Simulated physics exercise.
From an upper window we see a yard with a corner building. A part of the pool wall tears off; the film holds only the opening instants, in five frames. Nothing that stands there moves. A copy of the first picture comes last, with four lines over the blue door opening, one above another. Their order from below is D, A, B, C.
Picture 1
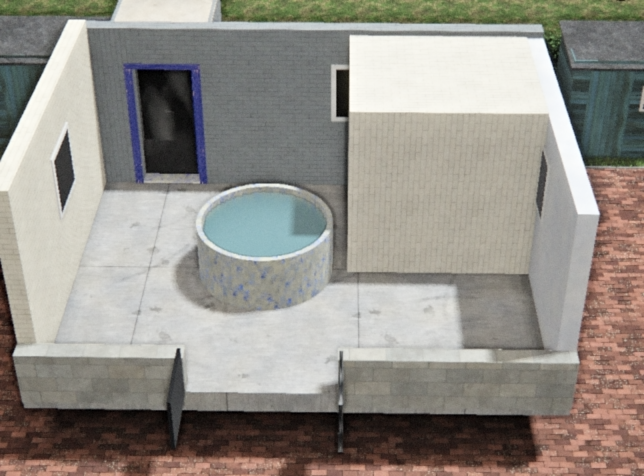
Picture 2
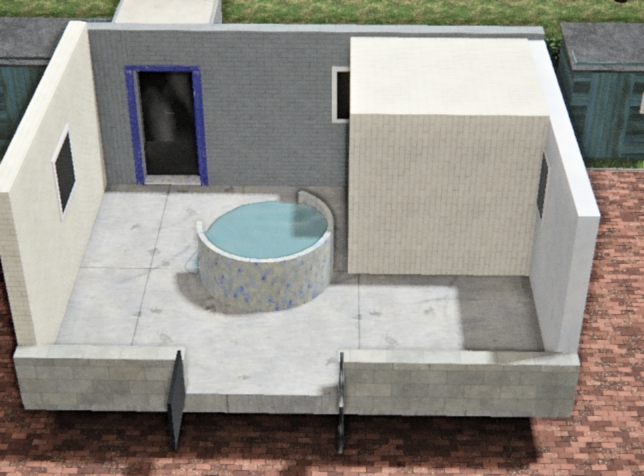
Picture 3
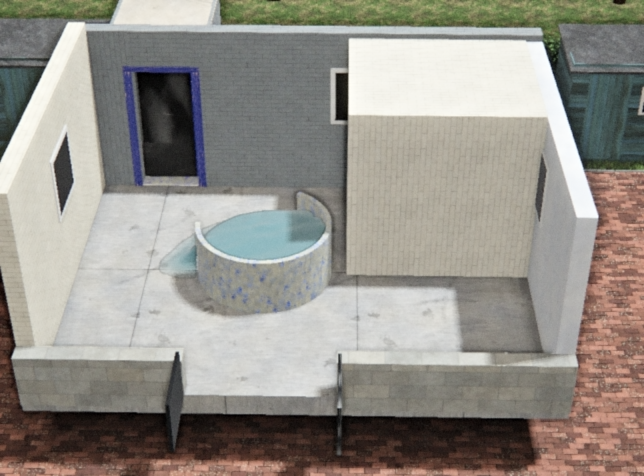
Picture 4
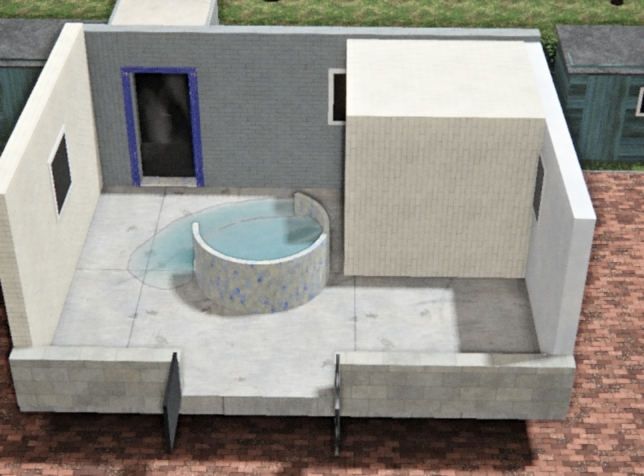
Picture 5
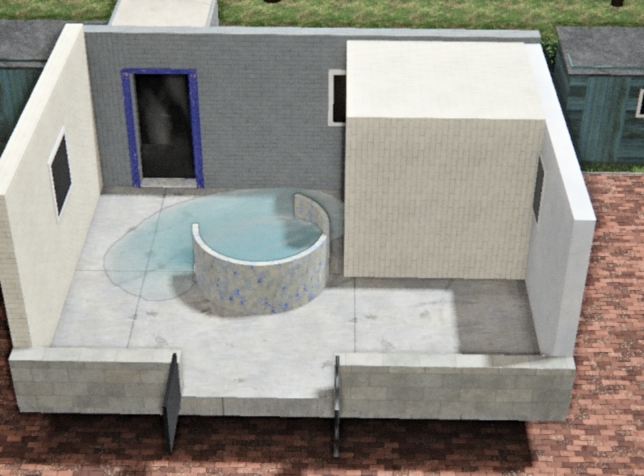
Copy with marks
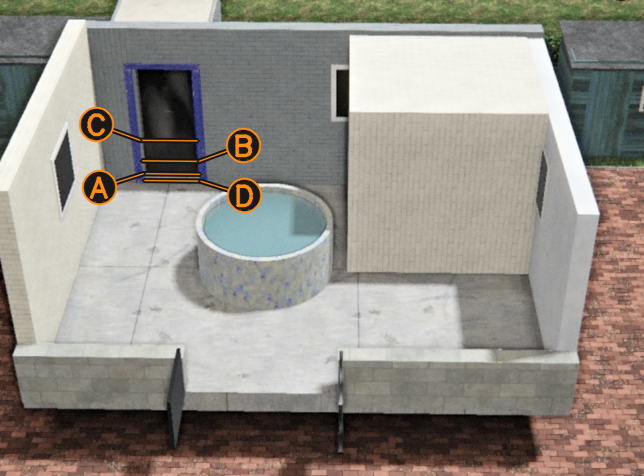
A walled yard with a corner building held a round pool of still water, until the back part of its wall disappeared and water spread left across the pale floor toward the blue doorway.
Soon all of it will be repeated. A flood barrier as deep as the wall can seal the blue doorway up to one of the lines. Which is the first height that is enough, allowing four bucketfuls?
That is height B.
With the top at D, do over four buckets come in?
Yes.
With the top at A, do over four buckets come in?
Yes.
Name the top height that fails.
It is A.
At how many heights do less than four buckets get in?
Two.
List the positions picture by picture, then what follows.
The first frame shows water in the pool at rest, its middle at (265, 225); foot of the blue doorway at (172, 183); open gate at (261, 343).
The second frame shows front seen at (194, 262), 2 % of the ground wet.
The third frame shows front seen at (166, 269), 7 % of the ground wet.
The fourth frame shows front seen at (138, 272), 15 % of the ground wet.
The fifth frame shows front seen at (113, 272), 24 % of the ground wet.
On the marked copy, A at (171, 174); B at (170, 161); C at (168, 140); D at (172, 180); from the bottom up D, A, B, C.
With A, about 10 bucketfuls get in.
With B, a splash gets over, under a bucket.
With C, nothing gets over.
With D, dozens of bucketfuls pour in.
